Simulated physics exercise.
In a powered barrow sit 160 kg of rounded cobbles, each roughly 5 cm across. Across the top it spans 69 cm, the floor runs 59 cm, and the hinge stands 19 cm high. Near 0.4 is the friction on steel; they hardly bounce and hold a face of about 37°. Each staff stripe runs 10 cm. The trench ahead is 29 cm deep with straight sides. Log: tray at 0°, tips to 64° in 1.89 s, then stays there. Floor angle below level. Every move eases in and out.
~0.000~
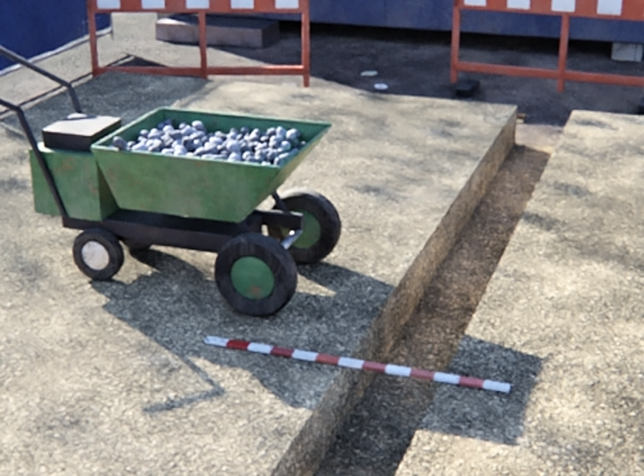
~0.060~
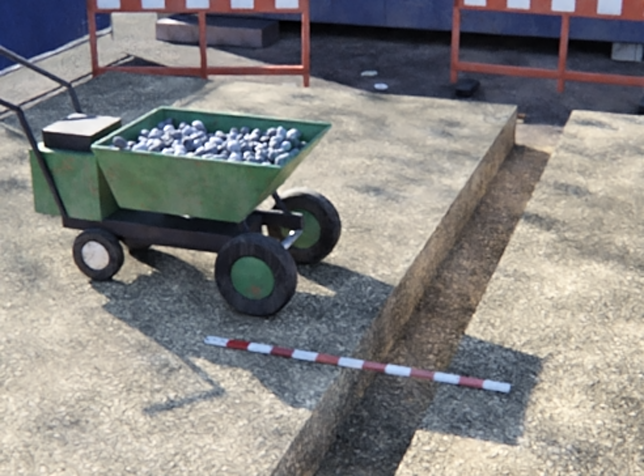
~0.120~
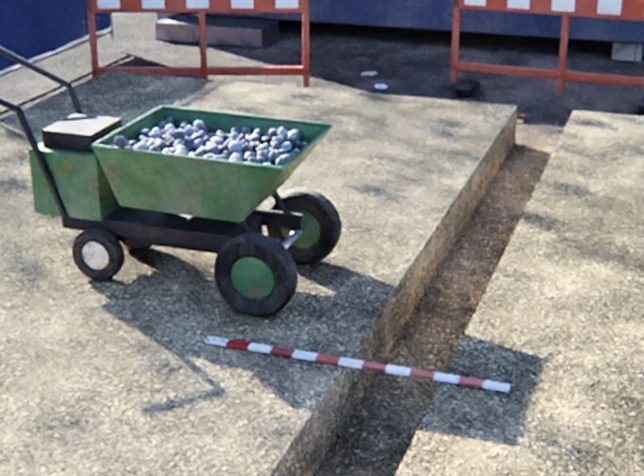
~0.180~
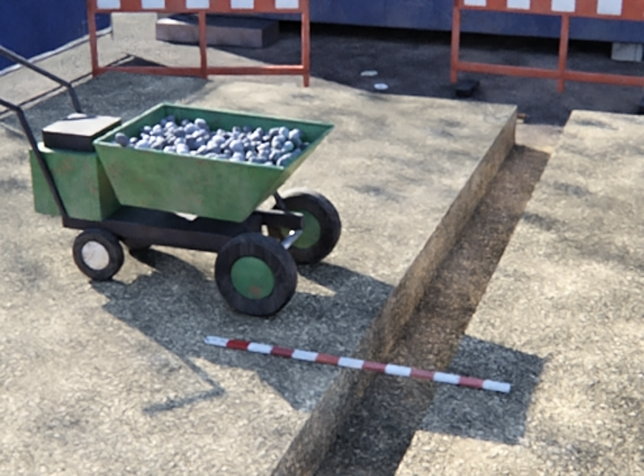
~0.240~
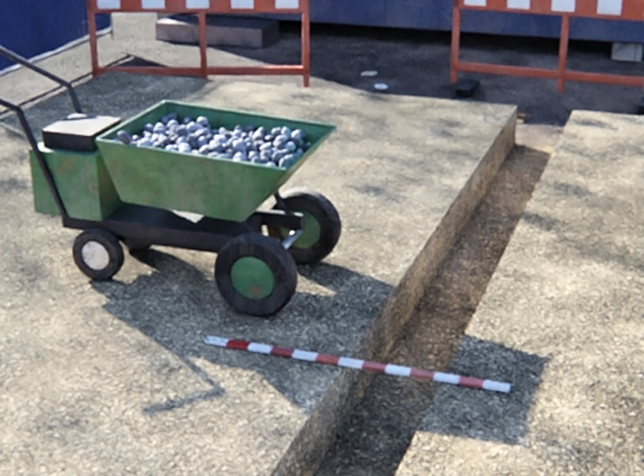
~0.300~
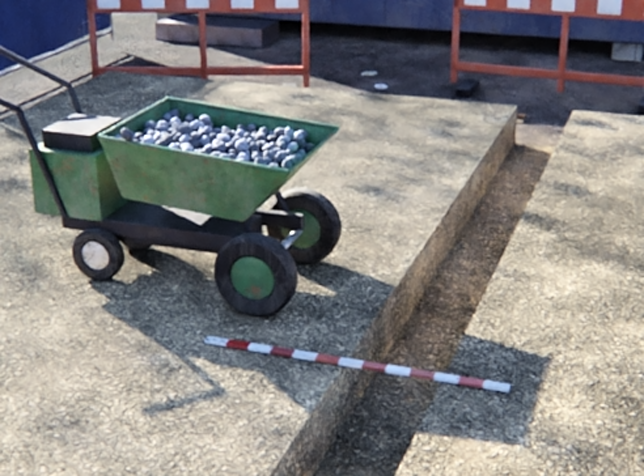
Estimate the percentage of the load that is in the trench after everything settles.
Roughly 94 per cent of the load.
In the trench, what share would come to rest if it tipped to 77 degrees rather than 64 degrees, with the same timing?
I'd guess some 100 in a hundred.
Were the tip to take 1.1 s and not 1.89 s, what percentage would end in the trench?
My guess is near 85 percent.
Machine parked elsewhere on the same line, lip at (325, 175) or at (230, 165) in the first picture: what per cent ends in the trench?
Around 60% for the first place and 65% for the second.
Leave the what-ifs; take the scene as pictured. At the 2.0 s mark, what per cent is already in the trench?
I'd put it near 40 per cent.
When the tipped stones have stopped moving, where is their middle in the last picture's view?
Their middle ends up near (426, 345).
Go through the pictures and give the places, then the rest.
In the first frame, lip at (280, 169), floor tilted 0°, highest stones at (215, 135).
In the second frame, lip at (280, 169), floor tilted 0°, highest stones at (215, 135); the stones move at 0.1 m/s on average.
In the third frame, the tray is at 1°, its lip at (281, 169); the top of the load is at (216, 134); the stones move at 0.1 m/s on average.
In the fourth frame, lip at (283, 170), floor tilted 2°, highest stones at (193, 131); the stones move at 0.2 m/s on average.
In the fifth frame, lip at (286, 171), floor tilted 3°, highest stones at (185, 129); the stones move at 0.2 m/s on average.
In the sixth frame, lip at (288, 172), floor tilted 4°, highest stones at (187, 127); the stones move at 0.3 m/s on average.
After 1.4 s the floor is at 54°; 100 % in the tray; the foremost stones are at (381, 226).
After 2.0 s the floor is at 64°; 62 % in the tray, 38 % in the trench; the foremost stones are at (461, 357).
After 2.3 s the floor is at 64°; 39 % in the tray, 61 % in the trench; the foremost stones are at (482, 352).
After 4.3 s the floor is at 64°; 6 % in the tray, 94 % in the trench; the foremost stones are at (493, 356).
